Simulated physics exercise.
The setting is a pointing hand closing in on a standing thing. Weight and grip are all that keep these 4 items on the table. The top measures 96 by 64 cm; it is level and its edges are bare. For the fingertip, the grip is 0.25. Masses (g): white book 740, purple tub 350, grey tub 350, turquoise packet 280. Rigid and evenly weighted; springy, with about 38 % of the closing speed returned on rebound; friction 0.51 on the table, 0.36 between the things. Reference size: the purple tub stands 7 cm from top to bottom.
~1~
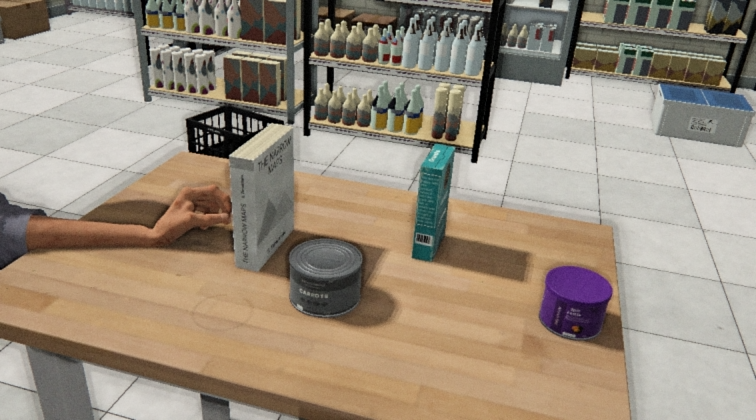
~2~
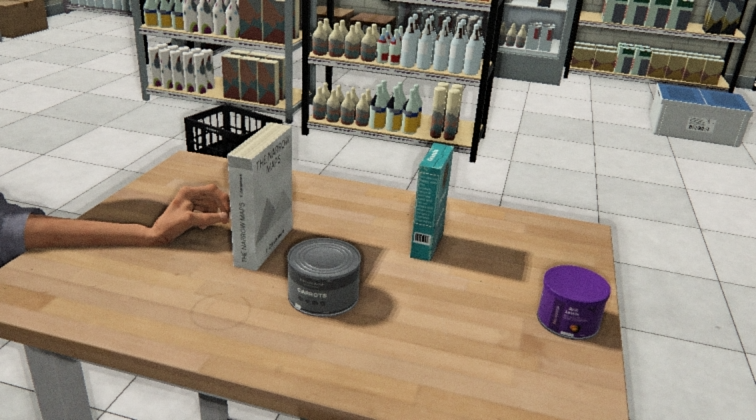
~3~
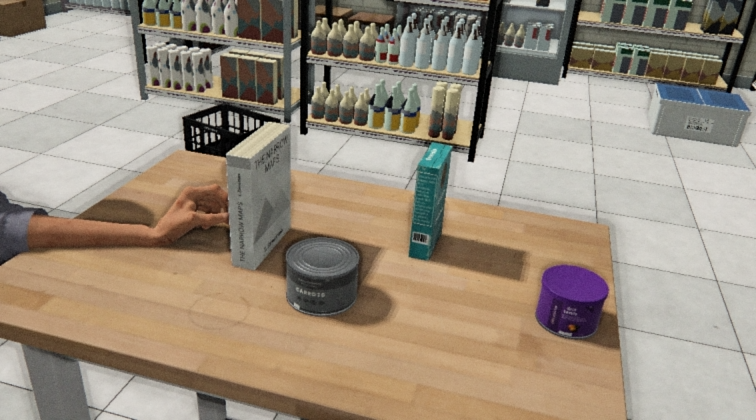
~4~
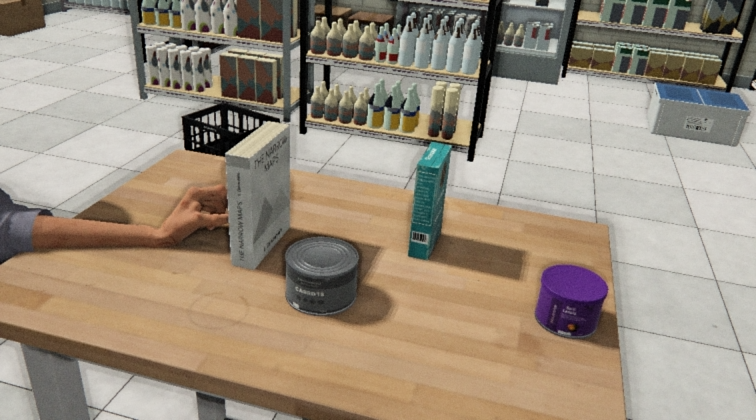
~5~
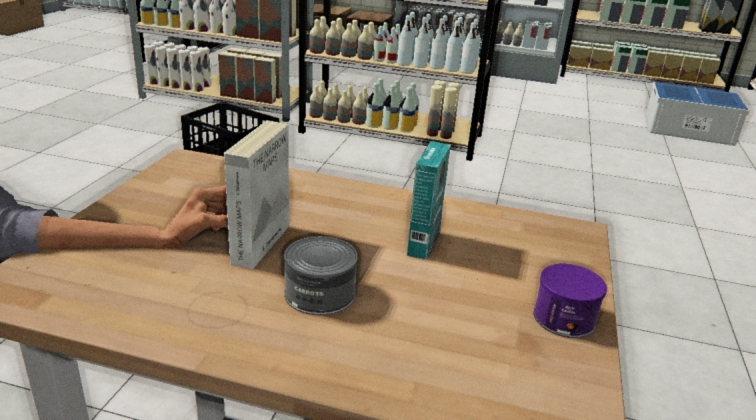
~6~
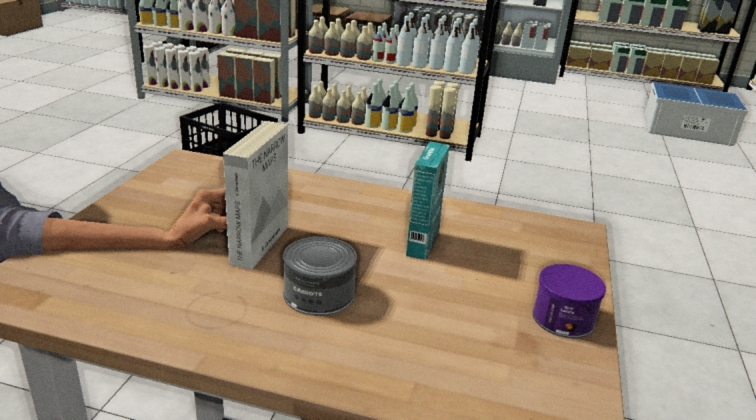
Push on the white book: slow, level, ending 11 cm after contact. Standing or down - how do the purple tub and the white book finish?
Purple tub standing; white book down.
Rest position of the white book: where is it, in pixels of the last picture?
Roughly (348, 245).
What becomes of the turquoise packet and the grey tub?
The turquoise packet is left alone; the grey tub gets pushed.
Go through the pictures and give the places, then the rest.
Hand has come 0 cm; white book (265, 196); purple tub (574, 303), in the first frame.
Hand has come 0 cm; white book (263, 195); grey tub (324, 276), in the second frame.
Hand has come 1 cm; white book (262, 195); grey tub (322, 276), in the third frame.
Hand has come 2 cm; white book (261, 194); grey tub (322, 275), in the fourth frame.
Hand has come 3 cm; white book (260, 194); grey tub (321, 275), in the fifth frame.
Hand has come 4 cm; white book (259, 194); purple tub (568, 300), in the sixth frame.
Then, 0.30 s after the last picture, hand has come 8 cm; white book leaning 27° near (294, 201).
Then, 0.50 s after the last picture, hand has come 11 cm; white book leaning 56° near (324, 218); grey tub slid 3 cm.
Then, 0.70 s after the last picture, hand has come 14 cm; white book on its side near (346, 242); grey tub slid 4 cm.
Then, 1.50 s after the last picture, hand has come 16 cm; white book on its side near (348, 245); grey tub slid 4 cm.
At rest, tipped over on the table, white book; the other 3 in place, give or take 5 cm. Seen from the same camera at the end, purple tub near (568, 300), white book near (348, 245).
